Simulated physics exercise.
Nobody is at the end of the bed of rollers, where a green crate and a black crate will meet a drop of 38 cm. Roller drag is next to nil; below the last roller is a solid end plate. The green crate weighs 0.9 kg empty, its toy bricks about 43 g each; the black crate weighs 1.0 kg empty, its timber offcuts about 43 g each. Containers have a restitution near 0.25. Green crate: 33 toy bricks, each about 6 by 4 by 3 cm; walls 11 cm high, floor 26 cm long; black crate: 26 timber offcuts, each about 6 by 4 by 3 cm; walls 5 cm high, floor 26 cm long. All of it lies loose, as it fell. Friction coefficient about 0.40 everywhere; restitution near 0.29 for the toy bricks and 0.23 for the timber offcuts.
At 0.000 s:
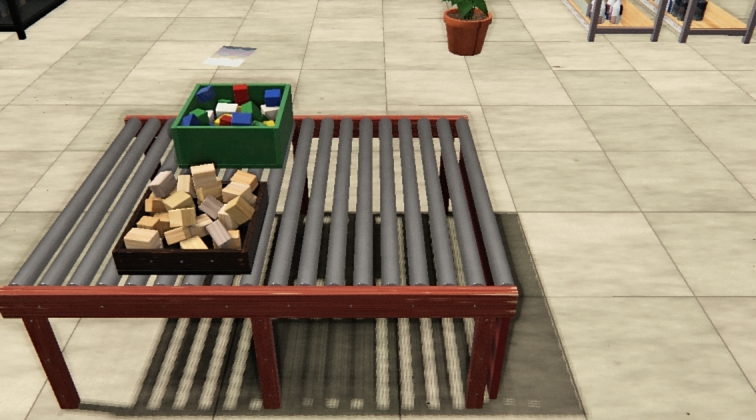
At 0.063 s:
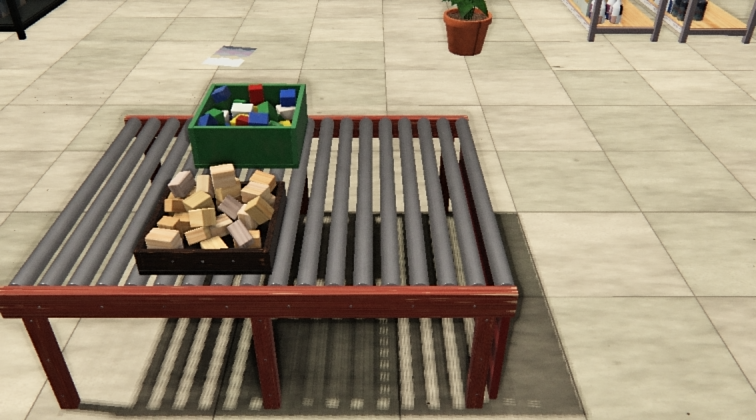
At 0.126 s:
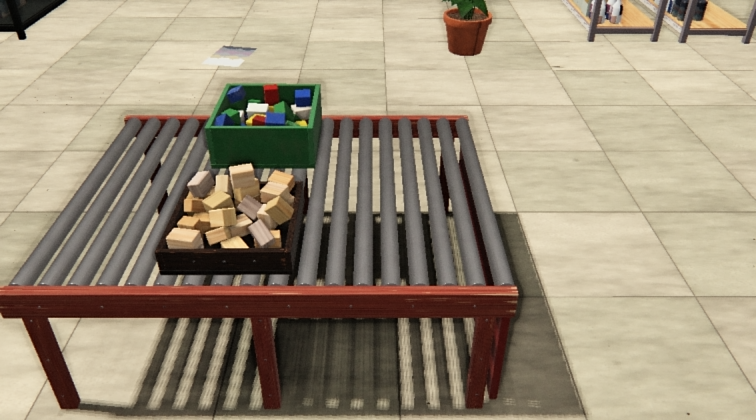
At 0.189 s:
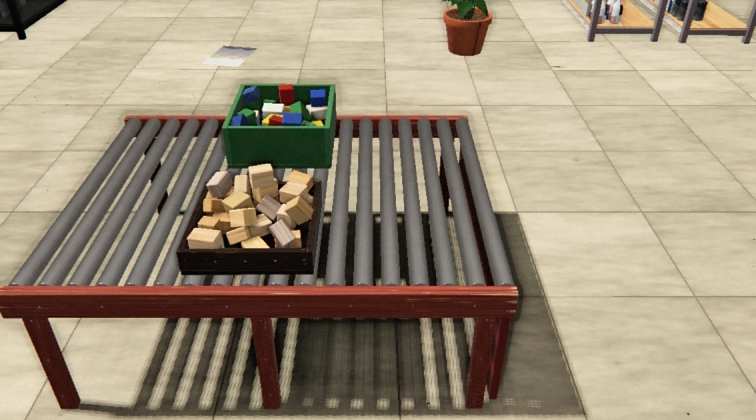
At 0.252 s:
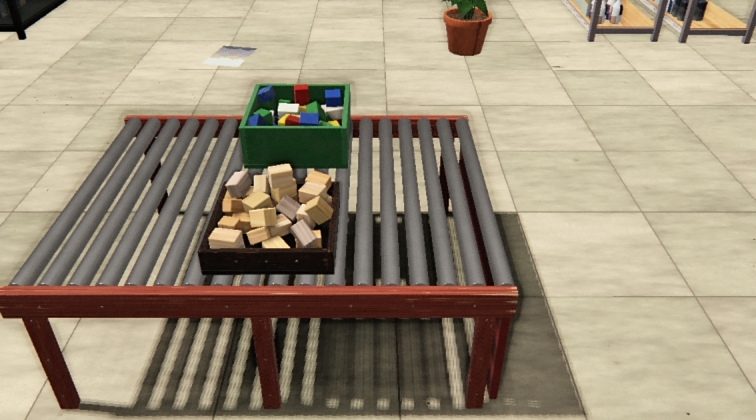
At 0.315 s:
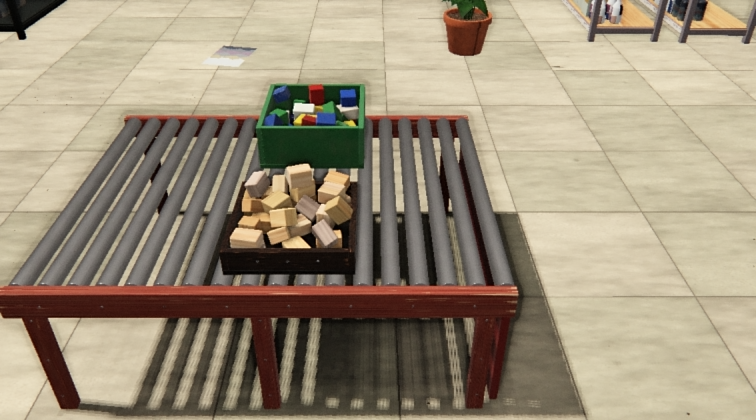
On a red-framed roller table standing on a pale tiled floor, a green crate of colourful toy bricks and a black crate of wooden blocks in front of it move steadily rightward together across the grey rollers.
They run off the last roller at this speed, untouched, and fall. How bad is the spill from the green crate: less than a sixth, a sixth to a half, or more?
It sheds more than half of them.
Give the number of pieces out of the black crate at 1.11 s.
Out by then, roughly: Black crate 0.
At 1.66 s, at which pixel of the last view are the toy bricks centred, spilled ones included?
Around (589, 233).
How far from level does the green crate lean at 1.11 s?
It leans some 10°.
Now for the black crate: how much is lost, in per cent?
Lost: Black crate 50 per cent.
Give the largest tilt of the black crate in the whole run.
At most some 60°.
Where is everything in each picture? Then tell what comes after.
In the first picture (each is followed by its nearest rim corner in this view), green crate, (176, 127); black crate, (119, 250); 52 cm short of the edge; none out.
The second picture shows green crate, (193, 127); black crate, (140, 250); 47 cm short of the edge.
The third picture shows green crate, (210, 127); black crate, (162, 250); 43 cm short of the edge.
The fourth picture shows green crate, (227, 127); black crate, (183, 250); 38 cm short of the edge.
The fifth picture shows green crate, (244, 127); black crate, (205, 250); 34 cm short of the edge.
The sixth picture shows green crate, (261, 127); black crate, (226, 250); 29 cm short of the edge; none out.
After 0.72 s, the leading end passes the last roller.
After 1.11 s, the green crate leans 11° with 0 of 33 out and the black crate leans 7° with 0 of 26 out.
After 1.31 s, the green crate leans 59° with 0 of 33 out and the black crate leans 55° with 8 of 26 out.
After 1.66 s, the green crate has gone over with 16 of 33 out and the black crate is level with 13 of 26 out.
Final count (at 2.02 s), the green crate has gone over with 21 of 33 out and the black crate is level with 13 of 26 out. Asked share, 21 of 33, 64 per cent.
